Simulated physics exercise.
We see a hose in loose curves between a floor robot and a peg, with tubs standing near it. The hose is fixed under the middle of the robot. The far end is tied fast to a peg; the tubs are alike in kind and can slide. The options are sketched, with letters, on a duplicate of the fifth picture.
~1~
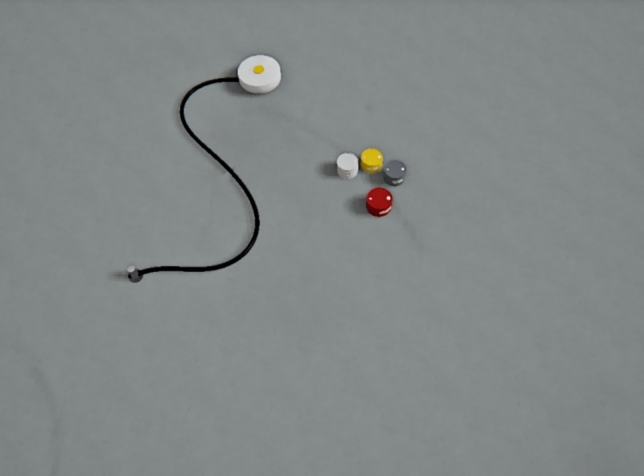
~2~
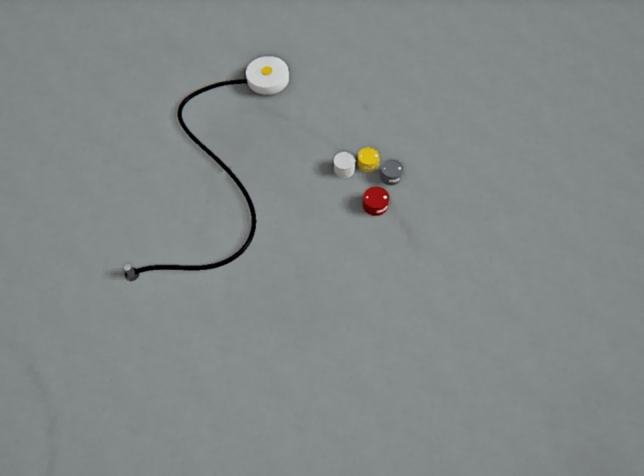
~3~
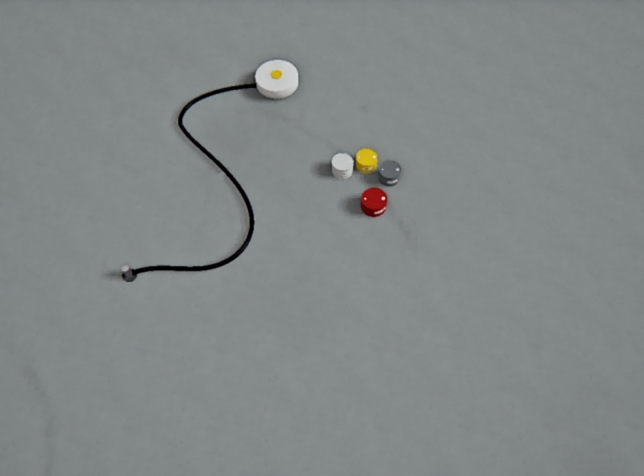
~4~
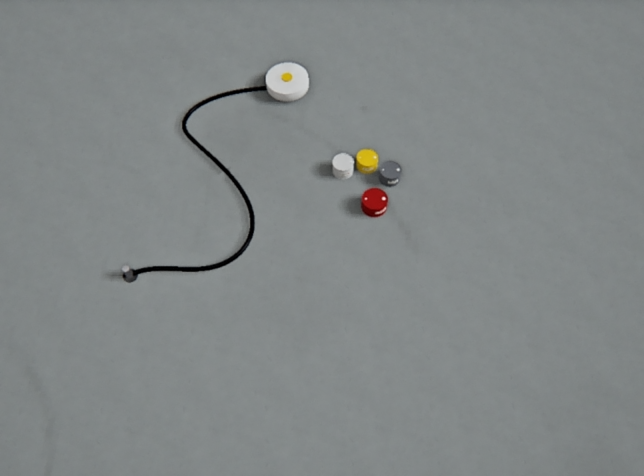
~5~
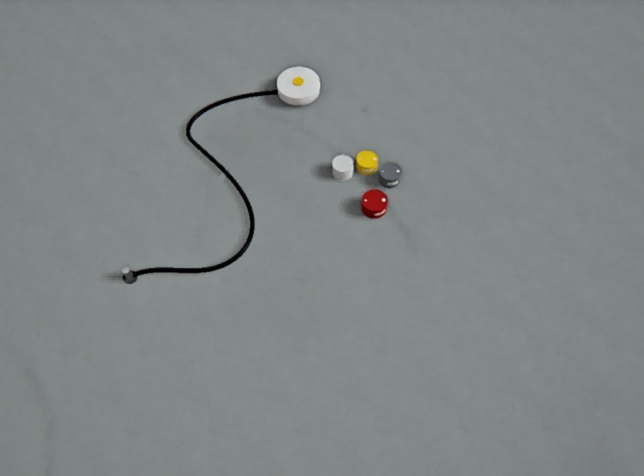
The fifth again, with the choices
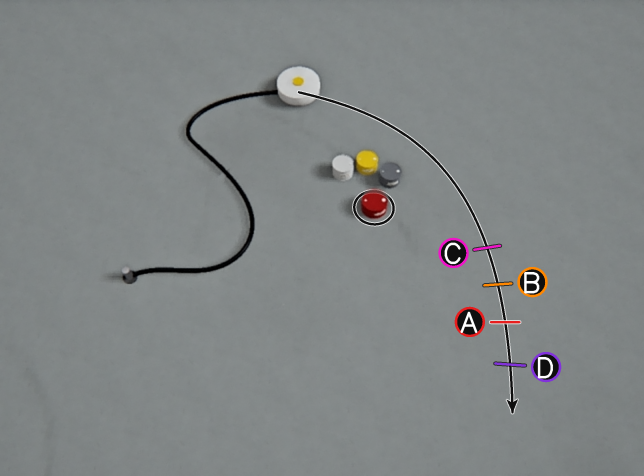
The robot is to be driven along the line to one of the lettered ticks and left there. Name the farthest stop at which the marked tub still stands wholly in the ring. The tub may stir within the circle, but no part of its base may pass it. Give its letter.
Up to mark B.
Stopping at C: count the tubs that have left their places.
The count is none.
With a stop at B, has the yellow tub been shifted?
Yes.
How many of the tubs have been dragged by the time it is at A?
By then, four.
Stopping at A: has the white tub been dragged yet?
Yes.
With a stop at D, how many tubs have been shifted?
Four.
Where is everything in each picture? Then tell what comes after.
Grey tub (395, 174); robot (260, 75); peg (134, 273), in the first picture.
Robot (268, 76); red tub (376, 201), in the second picture.
Robot (277, 80); grey tub (390, 174), in the third picture.
Robot (287, 83); white tub (343, 166), in the fourth picture.
Robot (299, 87); yellow tub (367, 163); grey tub (390, 175); peg (128, 274), in the fifth picture.
On the marked copy, A at (505, 322); B at (498, 284); C at (487, 248); D at (510, 365); the ring at (374, 208); the route from (299, 92) via (463, 195) to (513, 413).
Taking B. A third of the way, robot (394, 122); red tub (374, 204).
Two thirds of the way, robot (466, 194); red tub (374, 204).
When it is over, robot (500, 280); white tub (344, 184); red tub (374, 205); yellow tub (365, 183); grey tub (386, 188); the red tub is still in its ring.
As for the rest, A drags the ringed tub to (365, 222); C is safe but short; D drags the ringed tub to (359, 243).
